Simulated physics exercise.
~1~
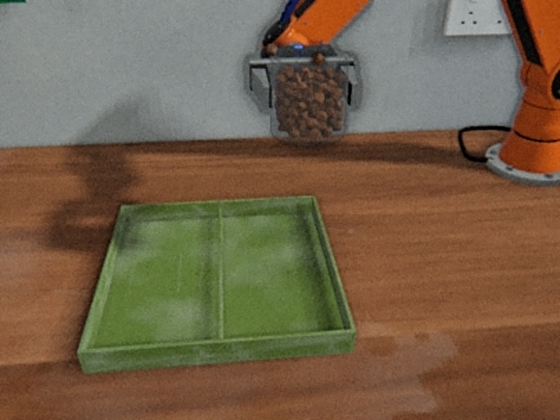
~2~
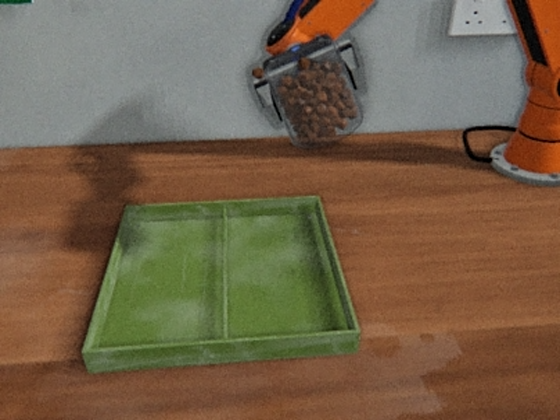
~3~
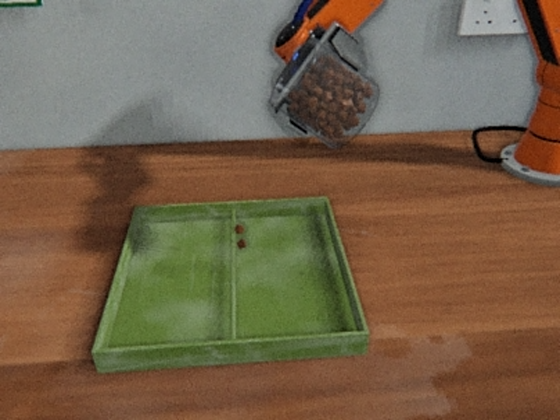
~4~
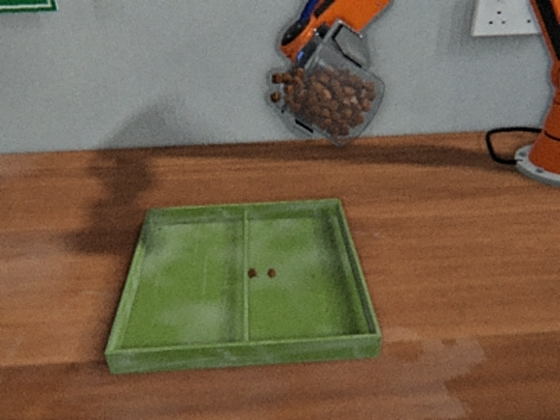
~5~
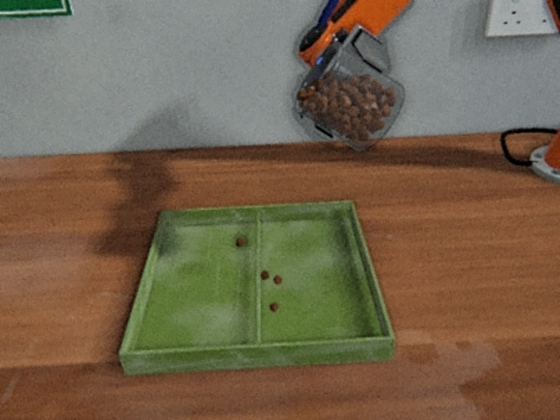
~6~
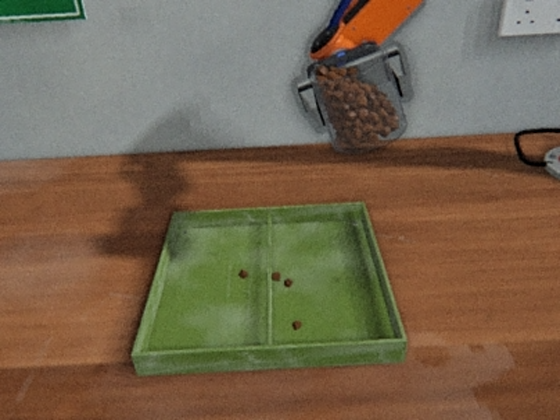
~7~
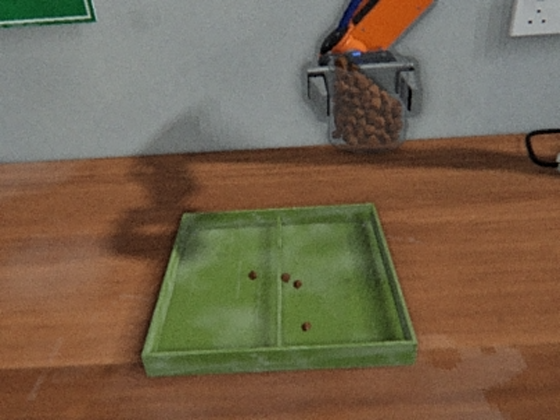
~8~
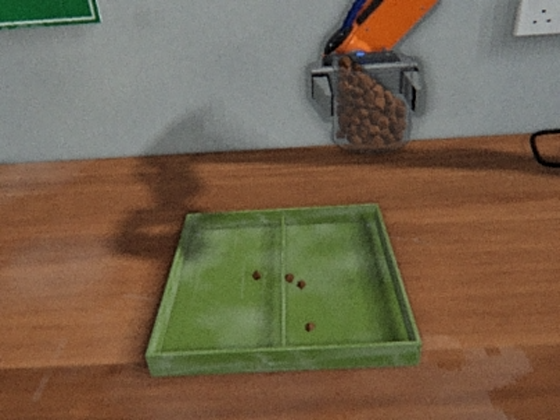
On a brown wooden table against a pale grey wall, seen from the front and slightly above, a shallow green tray lies split in two by a low divider. Above and behind it, an orange robot arm holds a clear beaker full of brown pellets. The arm tips the beaker to the left, and a few pellets drop into the tray, most landing right of the divider and one left of it. The view drifts slightly as the beaker swings back upright. It ends level and still nearly full, with four pellets lying scattered in the tray.
